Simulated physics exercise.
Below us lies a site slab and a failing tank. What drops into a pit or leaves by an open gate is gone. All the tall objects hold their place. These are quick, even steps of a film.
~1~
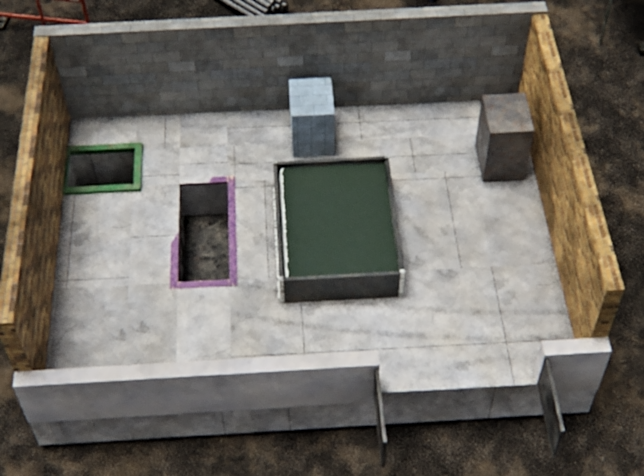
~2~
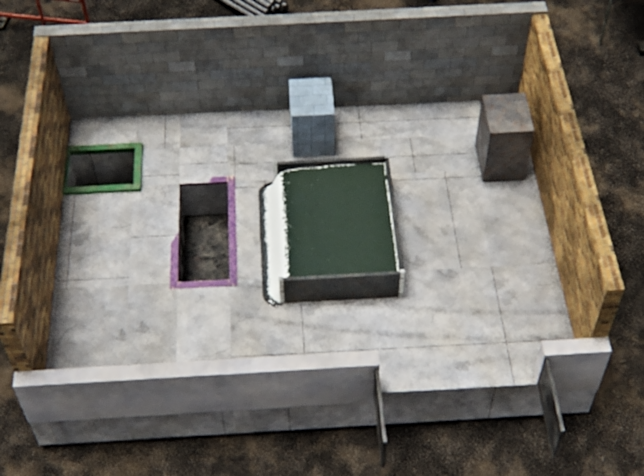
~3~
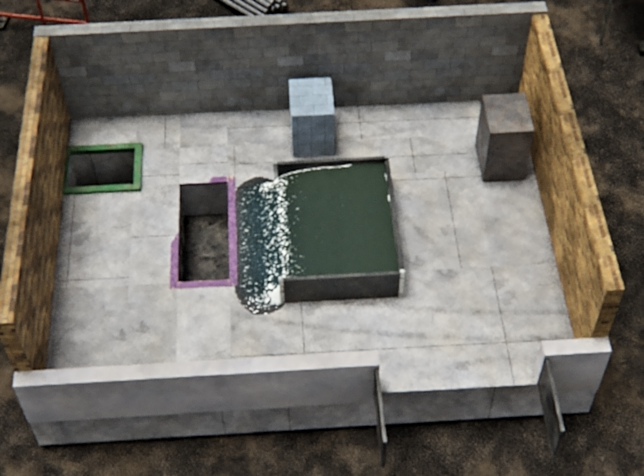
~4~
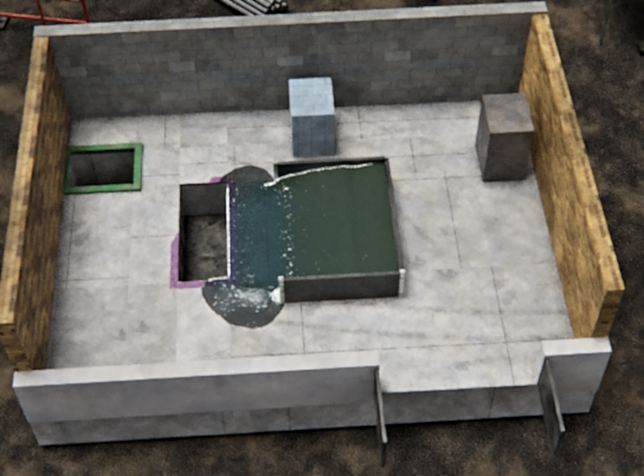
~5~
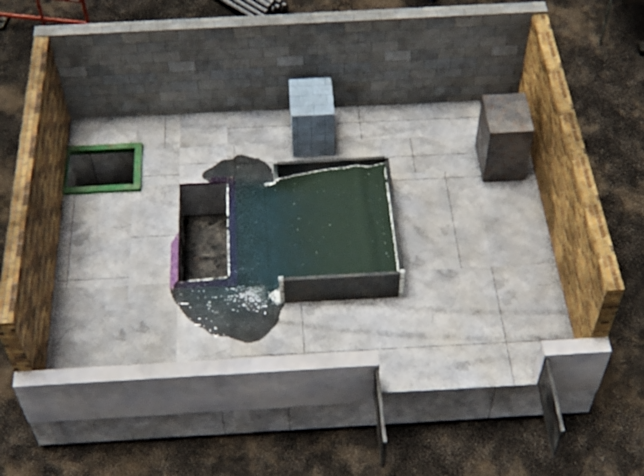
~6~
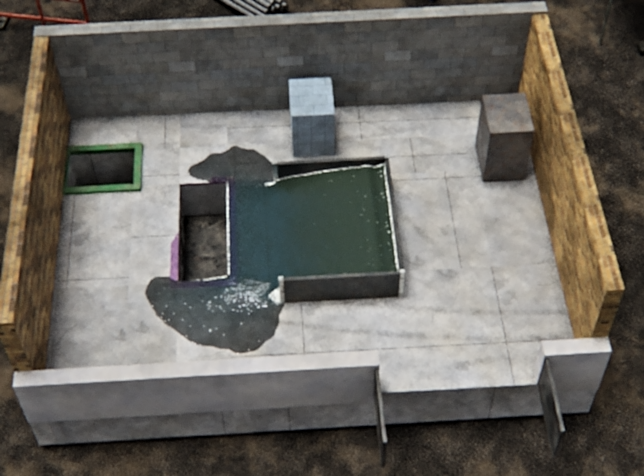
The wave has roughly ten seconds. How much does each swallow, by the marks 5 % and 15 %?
One by one: The gate takes under 5 %; the purple pit takes over 15 %; the green pit takes under 5 %.
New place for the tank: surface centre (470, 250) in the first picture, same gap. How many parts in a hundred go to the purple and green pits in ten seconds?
Parts in a hundred: Purple 45, green 4.
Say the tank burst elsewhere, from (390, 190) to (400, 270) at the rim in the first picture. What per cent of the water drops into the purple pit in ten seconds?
Roughly, in per cent: Purple 0.
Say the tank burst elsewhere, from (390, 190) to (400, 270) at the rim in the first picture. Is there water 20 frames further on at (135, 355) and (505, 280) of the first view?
In turn: Dry, flooded.
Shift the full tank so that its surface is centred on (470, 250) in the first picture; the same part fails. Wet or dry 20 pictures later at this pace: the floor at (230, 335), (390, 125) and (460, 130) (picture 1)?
In turn: Covered, clear, clear.
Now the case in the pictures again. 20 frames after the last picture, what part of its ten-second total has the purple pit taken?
About 75 per cent.
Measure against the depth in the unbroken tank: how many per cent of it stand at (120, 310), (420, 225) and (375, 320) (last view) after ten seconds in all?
Roughly 4, 0 and 4 per cent, in turn.
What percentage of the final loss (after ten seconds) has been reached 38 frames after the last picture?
Some 85 per cent.
A moment on, water covers 20 % of the floor; the gate 0 %, the purple pit 25 %, the green pit 0 %.
Next, water covers 25 % of the floor; the gate 0 %, the purple pit 42 %, the green pit 0 %.
Then, water covers 30 % of the floor; the gate 0 %, the purple pit 55 %, the green pit 0 %.
Later, water covers 40 % of the floor; the gate 0 %, the purple pit 63 %, the green pit 0 %.
In the end, water covers 45 % of the floor; the gate 0 %, the purple pit 73 %, the green pit 0 %.
